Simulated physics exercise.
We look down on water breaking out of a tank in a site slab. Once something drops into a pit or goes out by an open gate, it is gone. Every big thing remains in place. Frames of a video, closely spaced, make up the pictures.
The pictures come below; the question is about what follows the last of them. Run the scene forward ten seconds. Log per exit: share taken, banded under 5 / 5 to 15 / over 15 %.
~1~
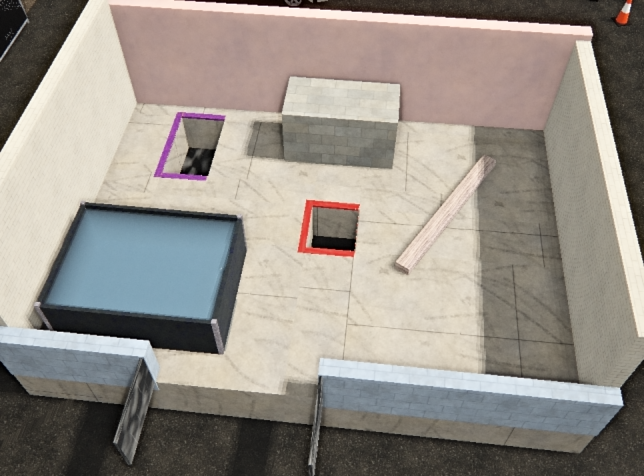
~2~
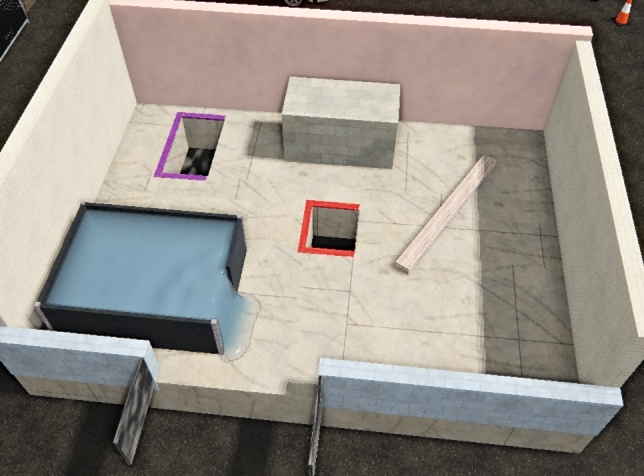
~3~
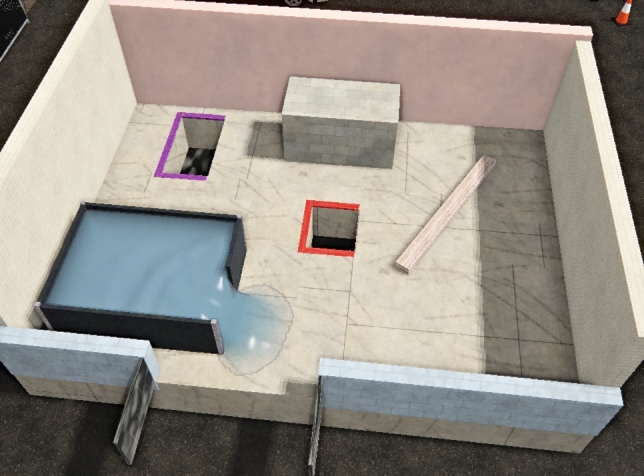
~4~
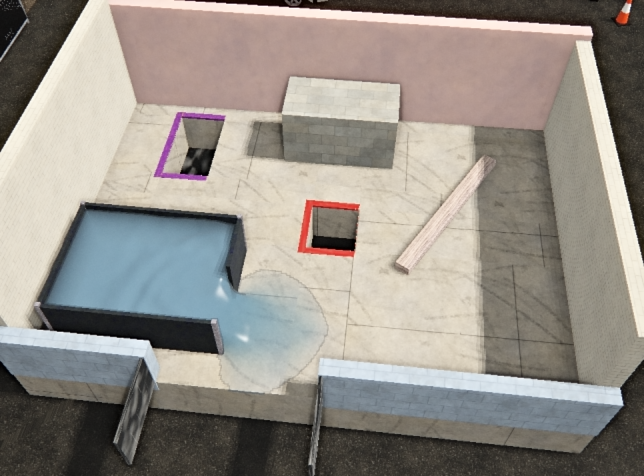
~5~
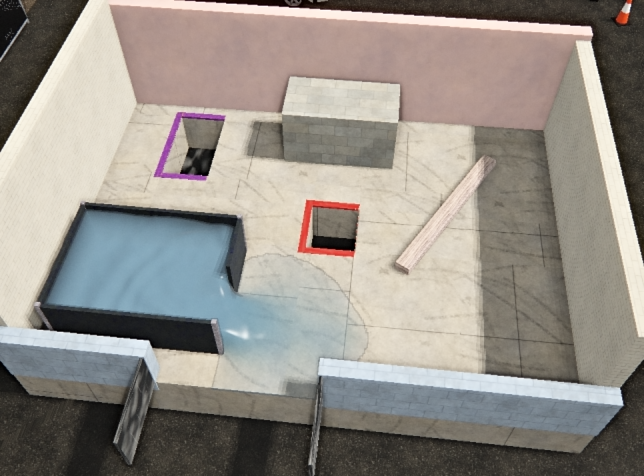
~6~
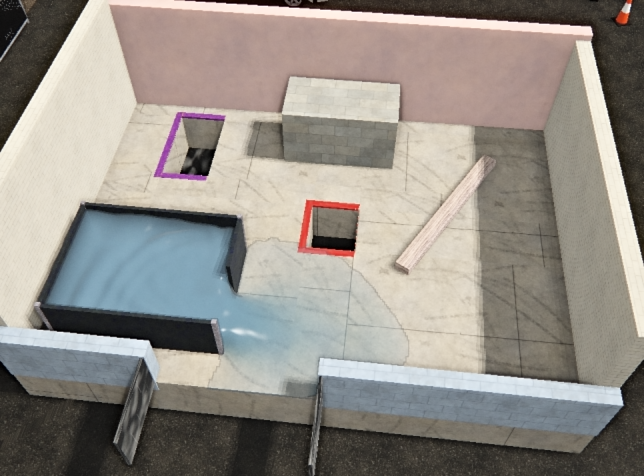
In order: Gate: The top band; red pit: The middle band; purple pit: The bottom band.
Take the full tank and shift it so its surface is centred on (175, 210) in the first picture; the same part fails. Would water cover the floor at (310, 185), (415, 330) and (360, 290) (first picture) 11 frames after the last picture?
Spot 1 unwetted, spot 2 wetted, spot 3 wetted.
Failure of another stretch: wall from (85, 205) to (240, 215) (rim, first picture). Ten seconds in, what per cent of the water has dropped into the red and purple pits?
The red pit takes 4 per cent and the purple pit 75 per cent.
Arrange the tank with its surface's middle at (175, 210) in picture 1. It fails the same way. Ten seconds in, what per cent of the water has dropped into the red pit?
Within ten seconds, 15 percent of the total ends up in the red pit.
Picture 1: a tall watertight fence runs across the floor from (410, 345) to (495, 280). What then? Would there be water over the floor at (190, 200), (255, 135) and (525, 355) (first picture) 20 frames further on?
Taking the three spots in the order asked, they are bone-dry, bone-dry and waterlogged.
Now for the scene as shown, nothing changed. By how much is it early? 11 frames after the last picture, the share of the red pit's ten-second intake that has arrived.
Roughly 15 per cent.
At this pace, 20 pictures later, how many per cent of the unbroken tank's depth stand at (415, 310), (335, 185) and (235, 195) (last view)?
I'd say around 4 per cent, then 0 per cent, then 0 per cent.
A moment on, water covers 30 % of the floor; the gate 4 %, the red pit 0 %, the purple pit 0 %.
Next, water covers 40 % of the floor; the gate 7 %, the red pit 1 %, the purple pit 0 %.
Then, water covers 50 % of the floor; the gate 11 %, the red pit 1 %, the purple pit 0 %.
Later, water covers 55 % of the floor; the gate 16 %, the red pit 2 %, the purple pit 0 %.
In the end, water covers 60 % of the floor; the gate 20 %, the red pit 7 %, the purple pit 2 %.
